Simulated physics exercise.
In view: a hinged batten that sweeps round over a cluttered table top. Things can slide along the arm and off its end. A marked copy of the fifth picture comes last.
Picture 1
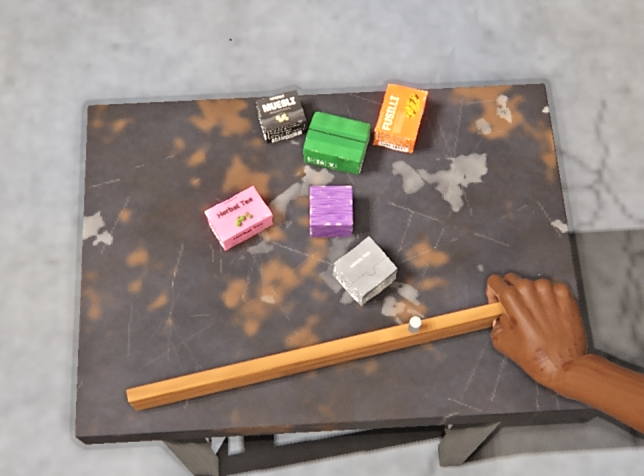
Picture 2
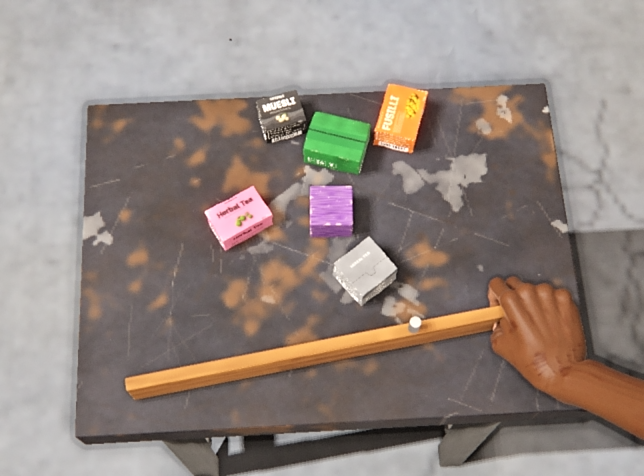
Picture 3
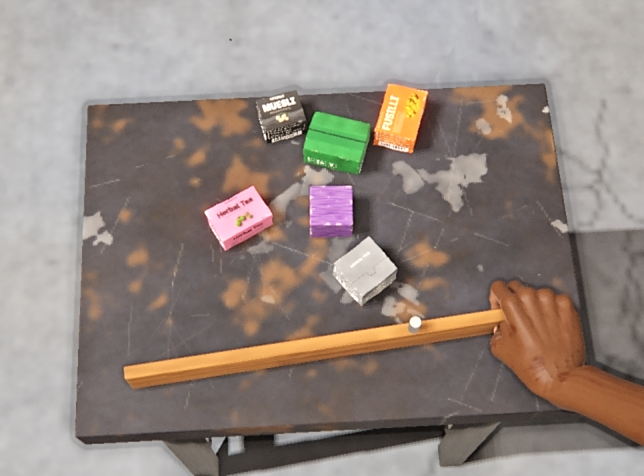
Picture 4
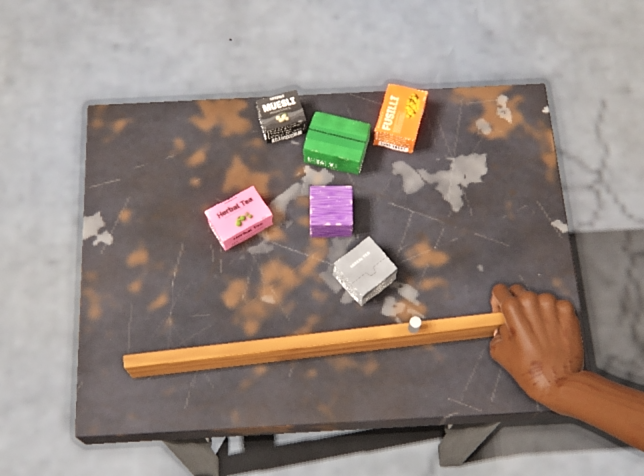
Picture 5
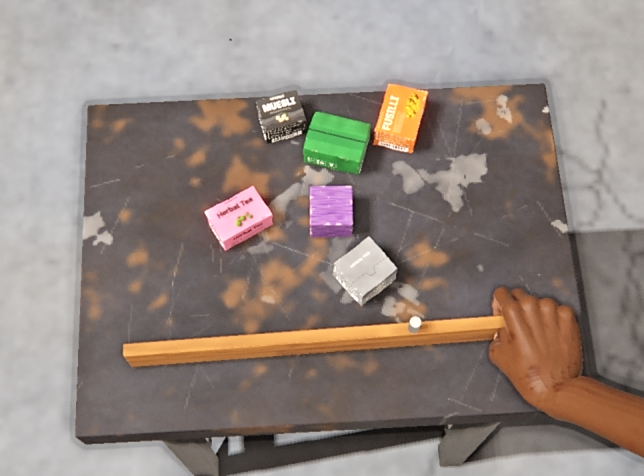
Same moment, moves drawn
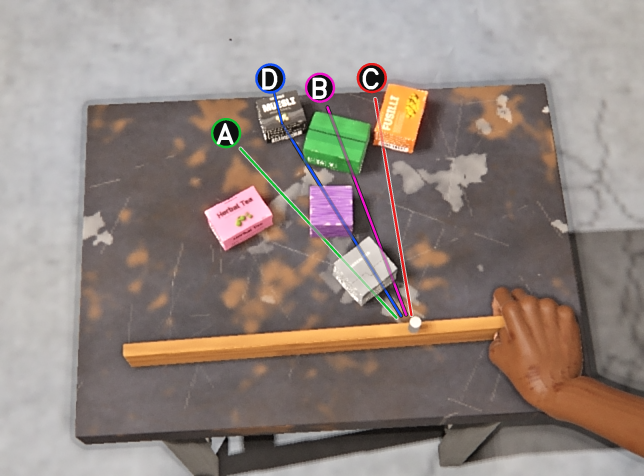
A hand at the right edge grips one end of a wooden batten lying across a dark, rust-blotched table top, seen from above at a slant. Beyond it sit black, green and orange packages at the back, pink and purple ones mid-table, and a grey box nearer the batten. The batten's left end swings slowly away from the near edge, the small pale knob, packages and camera staying still.
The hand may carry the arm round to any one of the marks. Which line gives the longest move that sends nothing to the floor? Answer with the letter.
Stop at D.
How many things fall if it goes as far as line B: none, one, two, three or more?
One.
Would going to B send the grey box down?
No.
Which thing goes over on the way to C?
The black packet.
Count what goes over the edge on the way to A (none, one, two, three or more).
The count is none.
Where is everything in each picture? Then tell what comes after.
The first frame shows pink packet (240, 219); orange packet (401, 118); purple block (331, 212).
The second frame shows arm (266, 357); black packet (281, 117).
The third frame shows arm (265, 351); green box (337, 143).
The fourth frame shows arm (264, 345); orange packet (401, 118).
The fifth frame shows arm (263, 340); black packet (281, 117); grey box (365, 271); green box (337, 143).
On the marked copy, A at (316, 230); B at (365, 207); C at (393, 202); D at (339, 216).
Following D. Soon after the start, arm (273, 280); black packet (281, 117); orange packet (401, 119).
Later, arm (305, 232); pink packet (269, 168); grey box (372, 264).
In the end, arm (339, 208); black packet (294, 100); orange packet (419, 119); nothing has fallen.
As for the rest, A is safe but short; B drops the black packet; C drops the black packet.
